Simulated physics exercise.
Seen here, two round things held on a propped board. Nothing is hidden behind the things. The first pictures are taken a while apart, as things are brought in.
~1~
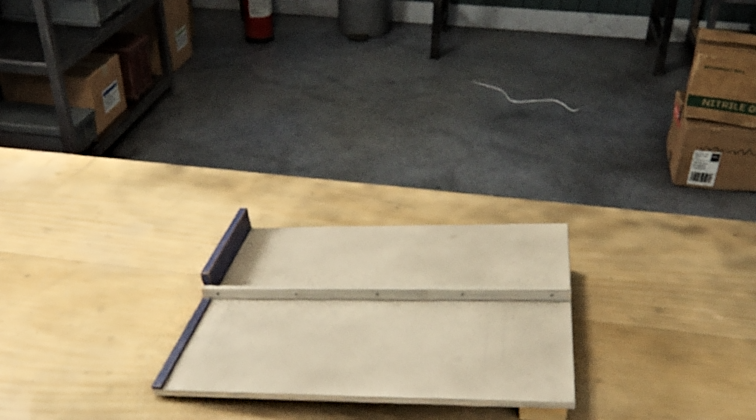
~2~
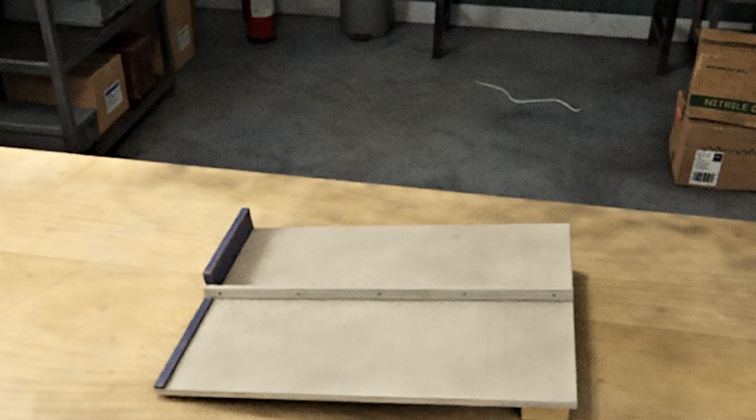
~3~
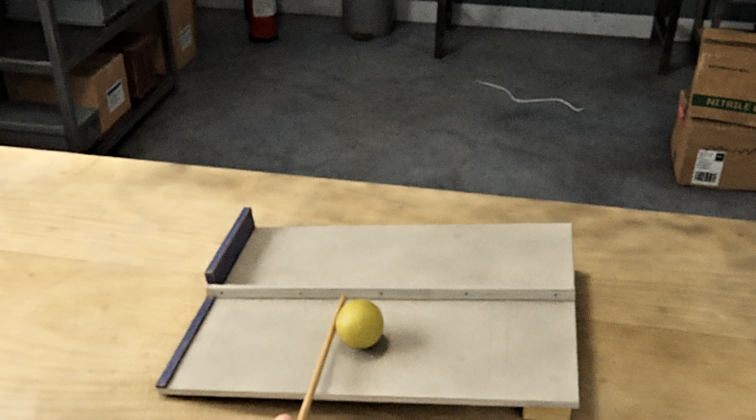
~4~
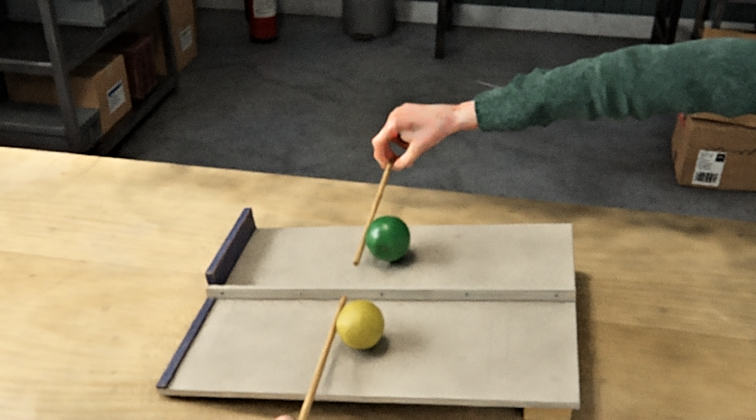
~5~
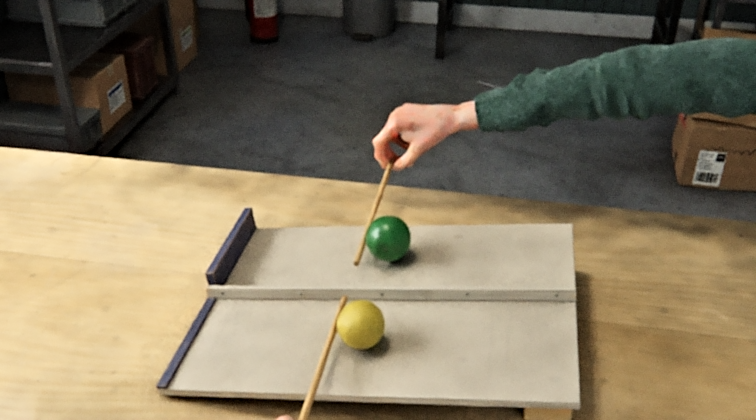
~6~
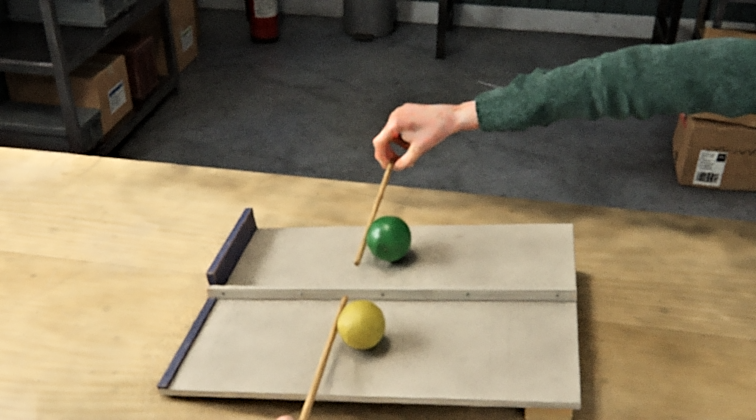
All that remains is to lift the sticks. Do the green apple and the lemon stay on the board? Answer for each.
The green apple is held by the strip and the lemon goes over the end.
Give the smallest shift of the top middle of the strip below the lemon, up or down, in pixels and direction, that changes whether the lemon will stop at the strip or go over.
A shift of 8 pixels, going up.
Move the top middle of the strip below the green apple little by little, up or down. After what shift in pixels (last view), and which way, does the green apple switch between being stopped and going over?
About 12 pixels down.
Then, 0.50 s after the last picture, green apple rolling on the board near (329, 240); lemon rolling on the board near (293, 325).
Then, 0.92 s after the last picture, green apple rolling on the board near (257, 241); lemon off the board near (140, 327).
Then, 1.32 s after the last picture, green apple resting against the strip near (256, 241); lemon off the board.
By the end, the green apple stops on the board, near (256, 241); the lemon rolls off the board.
